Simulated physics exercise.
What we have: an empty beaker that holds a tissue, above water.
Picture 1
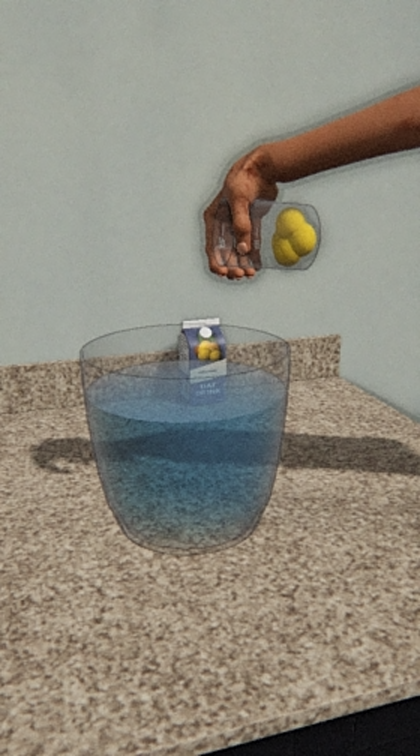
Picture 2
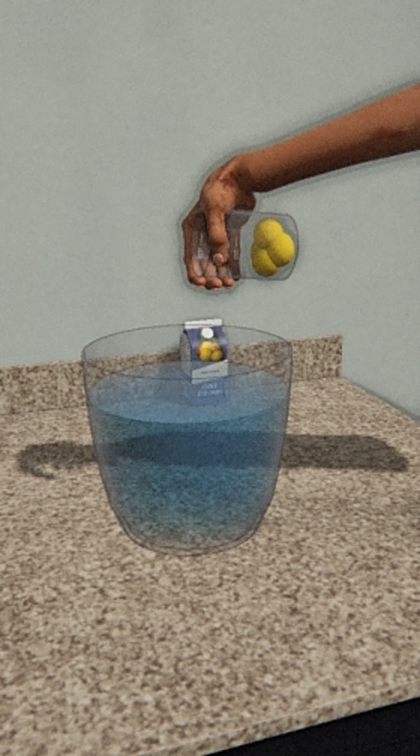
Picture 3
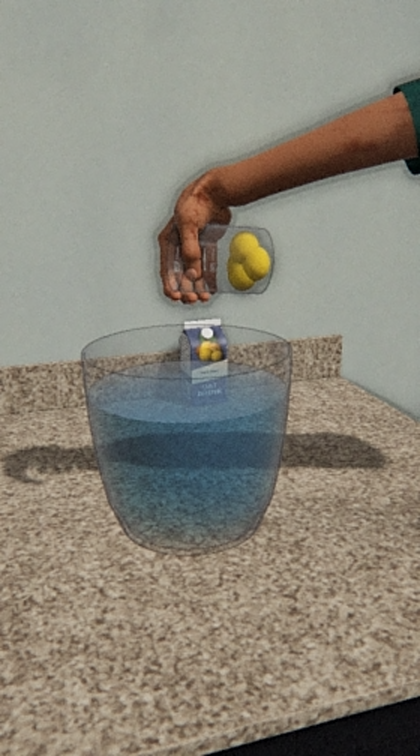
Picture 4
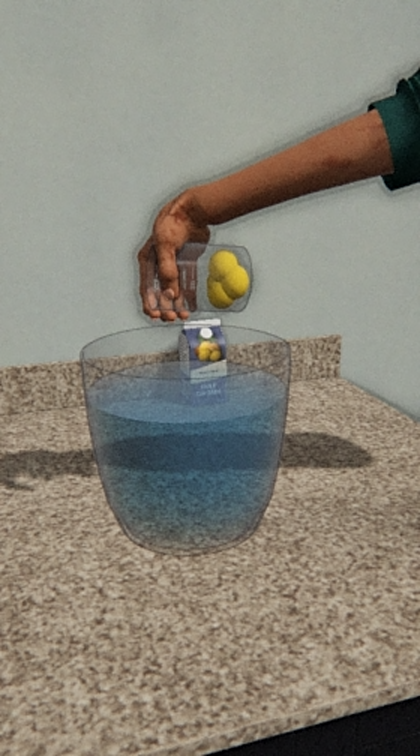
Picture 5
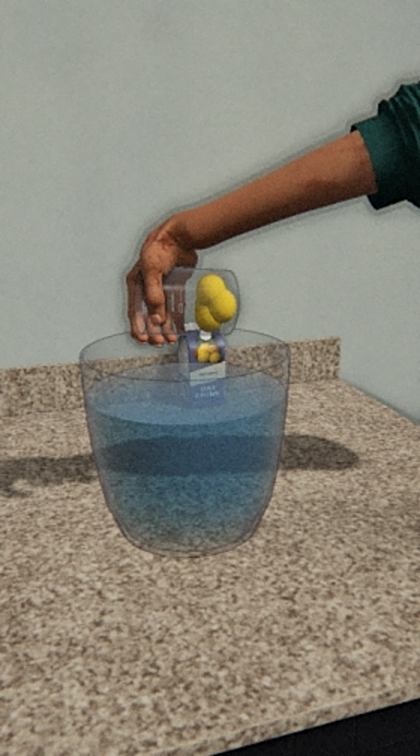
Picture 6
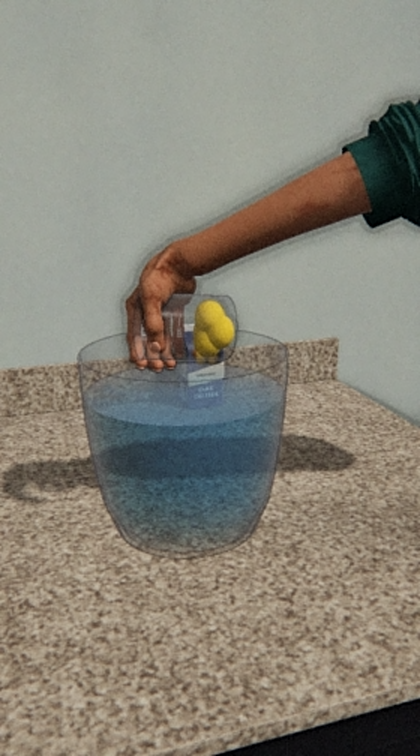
On a speckled countertop, a hand lowers a sideways clear beaker holding a yellow lumpy item leftward over a tub of water.
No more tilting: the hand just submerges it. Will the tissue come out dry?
Under the surface the tissue ends up wet.
Soon after, the beaker enters the water.
Later, water pours in as the air escapes.
In the end, the beaker is under, flooded, and the tissue is wet.
